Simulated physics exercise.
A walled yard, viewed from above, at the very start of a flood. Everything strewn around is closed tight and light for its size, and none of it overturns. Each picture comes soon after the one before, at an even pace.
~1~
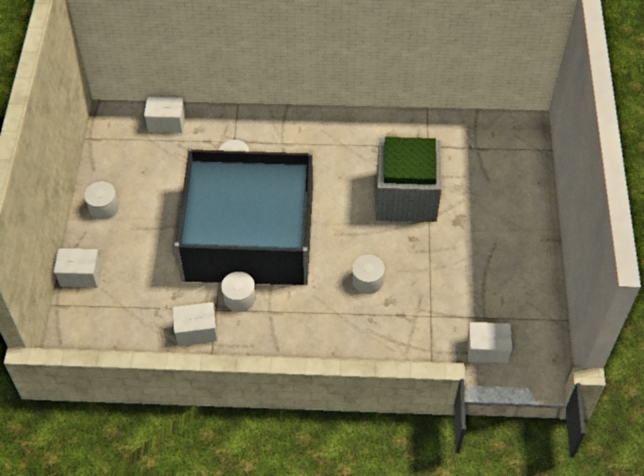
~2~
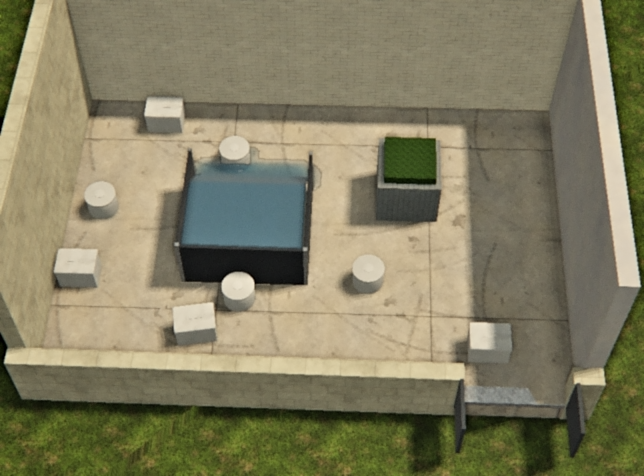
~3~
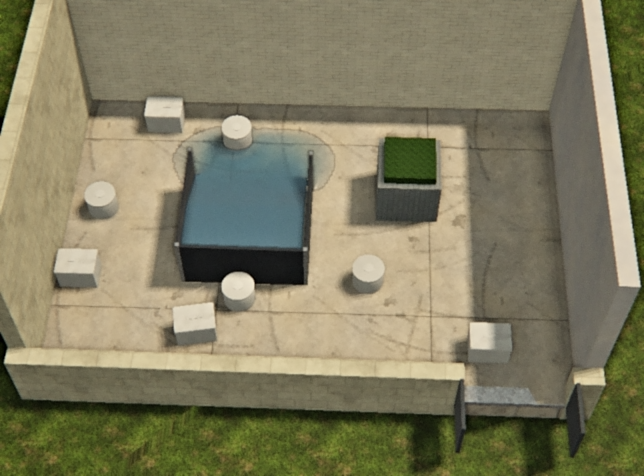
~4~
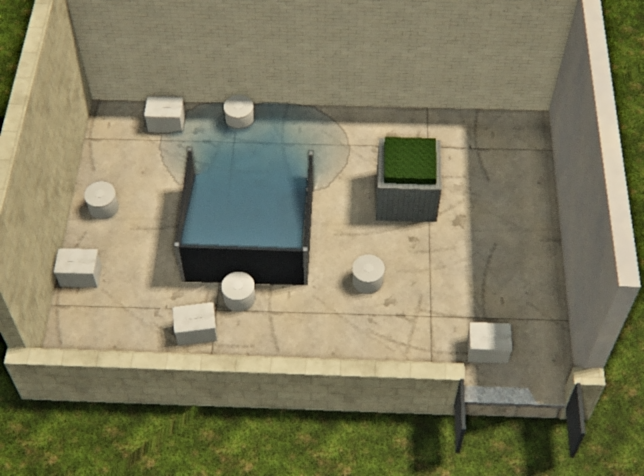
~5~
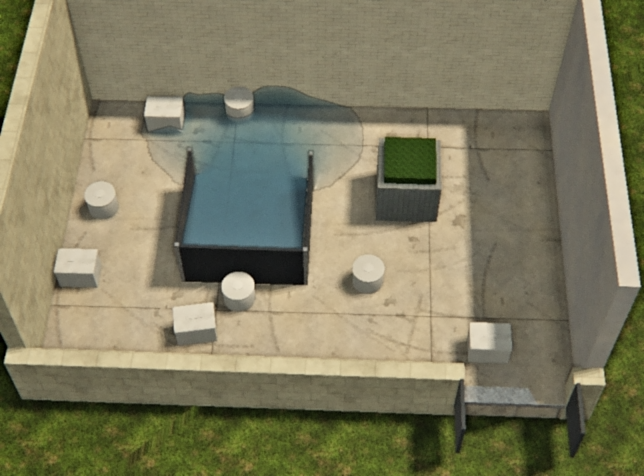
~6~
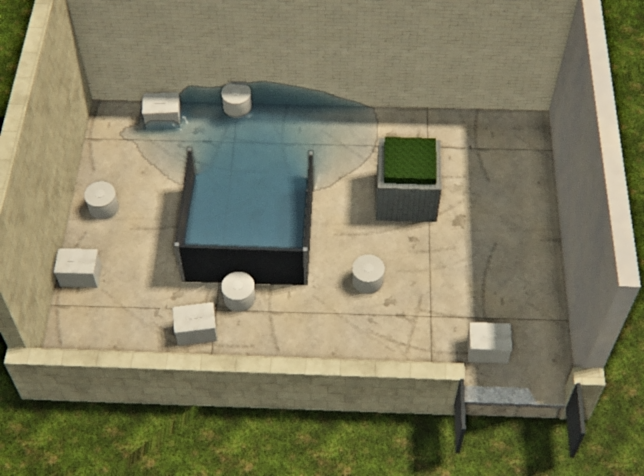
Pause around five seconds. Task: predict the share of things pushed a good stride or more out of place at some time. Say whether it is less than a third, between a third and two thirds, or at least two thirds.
Band-wise it's the middle band, a third to two thirds.
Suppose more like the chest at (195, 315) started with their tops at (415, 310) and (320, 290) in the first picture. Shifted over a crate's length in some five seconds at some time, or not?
Result by item: Stays where it is / stays where it is.
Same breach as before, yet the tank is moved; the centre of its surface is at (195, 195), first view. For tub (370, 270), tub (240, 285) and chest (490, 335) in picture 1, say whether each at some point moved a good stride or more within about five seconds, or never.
Lab note - in sequence: Less than that; less than that; less than that.
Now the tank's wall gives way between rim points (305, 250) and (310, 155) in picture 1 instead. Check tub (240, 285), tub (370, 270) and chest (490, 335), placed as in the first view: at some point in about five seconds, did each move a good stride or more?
Here's my take, in sequence: Fails to go that far, dislodged that far, and dislodged that far.
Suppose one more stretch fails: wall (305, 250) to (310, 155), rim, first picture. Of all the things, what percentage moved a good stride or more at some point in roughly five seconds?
Roughly 20 percent.
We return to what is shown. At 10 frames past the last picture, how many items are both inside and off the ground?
Number: 1.
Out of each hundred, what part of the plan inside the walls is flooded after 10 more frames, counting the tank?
Estimate: Close to 45 in a hundred.
A moment on, 1 of 8 are well off their spots; 1 afloat.
Next, 2 of 8 are well off their spots; 1 afloat.
Later, 4 of 8 are well off their spots; 1 afloat.
In the end, 5 of 8 are well off their spots, and 5 have been at some point; 4 afloat.
